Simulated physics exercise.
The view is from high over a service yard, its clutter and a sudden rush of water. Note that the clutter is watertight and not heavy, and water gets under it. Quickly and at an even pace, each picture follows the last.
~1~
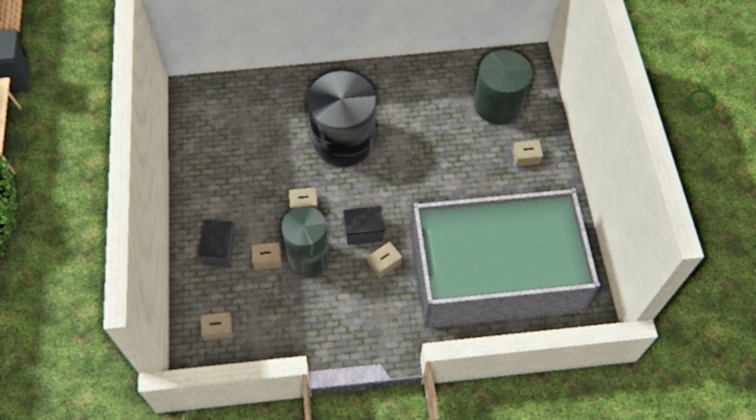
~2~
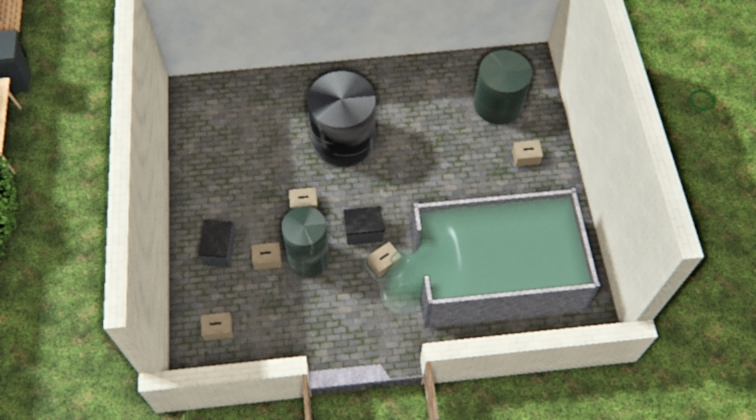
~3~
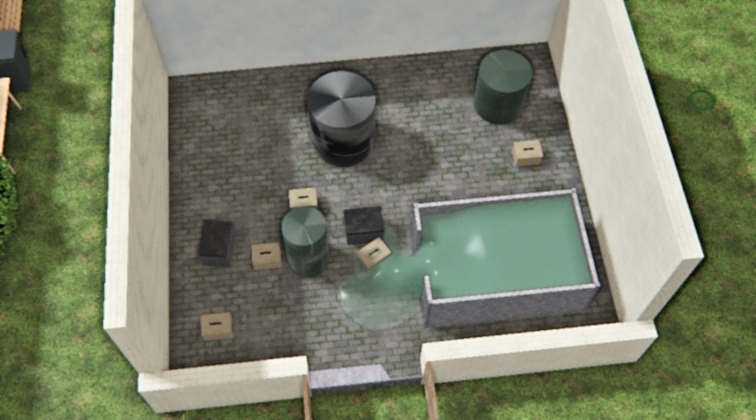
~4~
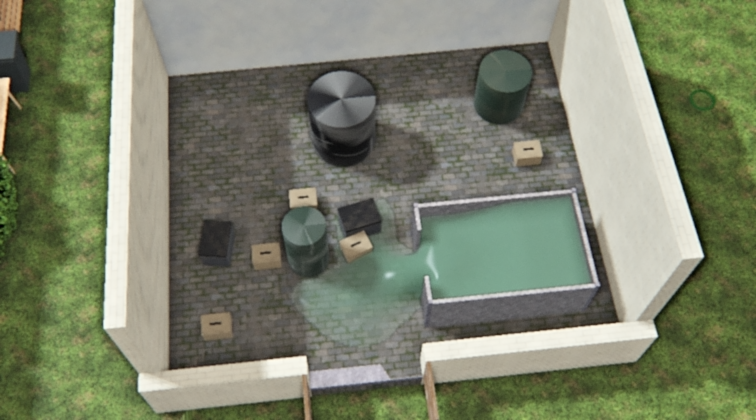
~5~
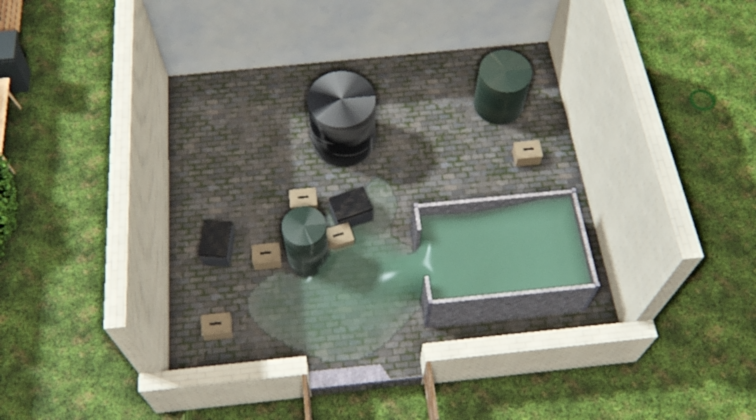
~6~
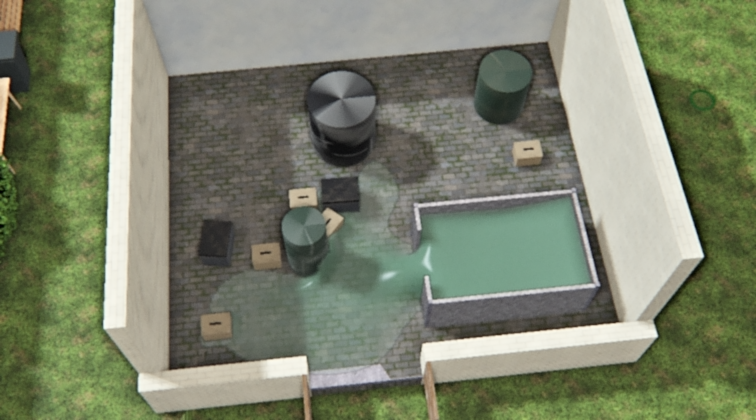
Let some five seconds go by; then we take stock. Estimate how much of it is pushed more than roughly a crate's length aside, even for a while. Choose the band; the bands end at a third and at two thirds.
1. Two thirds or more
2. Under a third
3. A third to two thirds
Answer: 1.
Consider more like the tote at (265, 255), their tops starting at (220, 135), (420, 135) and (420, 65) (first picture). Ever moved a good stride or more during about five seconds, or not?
One after the other: Shifted that much, under that, less than that.
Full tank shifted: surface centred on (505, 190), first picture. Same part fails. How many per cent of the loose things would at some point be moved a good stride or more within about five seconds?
I make it 90 per cent.
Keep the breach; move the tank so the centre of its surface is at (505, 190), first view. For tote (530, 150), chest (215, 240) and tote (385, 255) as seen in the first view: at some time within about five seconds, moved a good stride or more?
Results in order: Never that far / made it that far / made it that far.
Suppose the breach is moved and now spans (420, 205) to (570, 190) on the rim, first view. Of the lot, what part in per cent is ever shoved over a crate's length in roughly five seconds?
I'd say near 40 %.
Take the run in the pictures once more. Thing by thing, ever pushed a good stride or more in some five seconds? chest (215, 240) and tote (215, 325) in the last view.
In order: Traveled far; traveled far.
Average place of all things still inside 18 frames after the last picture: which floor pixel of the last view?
In the last view, somewhere about (274, 145).
A moment on, 2 of 7 are well off their spots; 0 afloat.
Next, 4 of 7 are well off their spots; 1 afloat.
Later, 5 of 7 are well off their spots; 5 afloat.
In the end, 5 of 7 are well off their spots, and 5 have been at some point; 5 afloat.
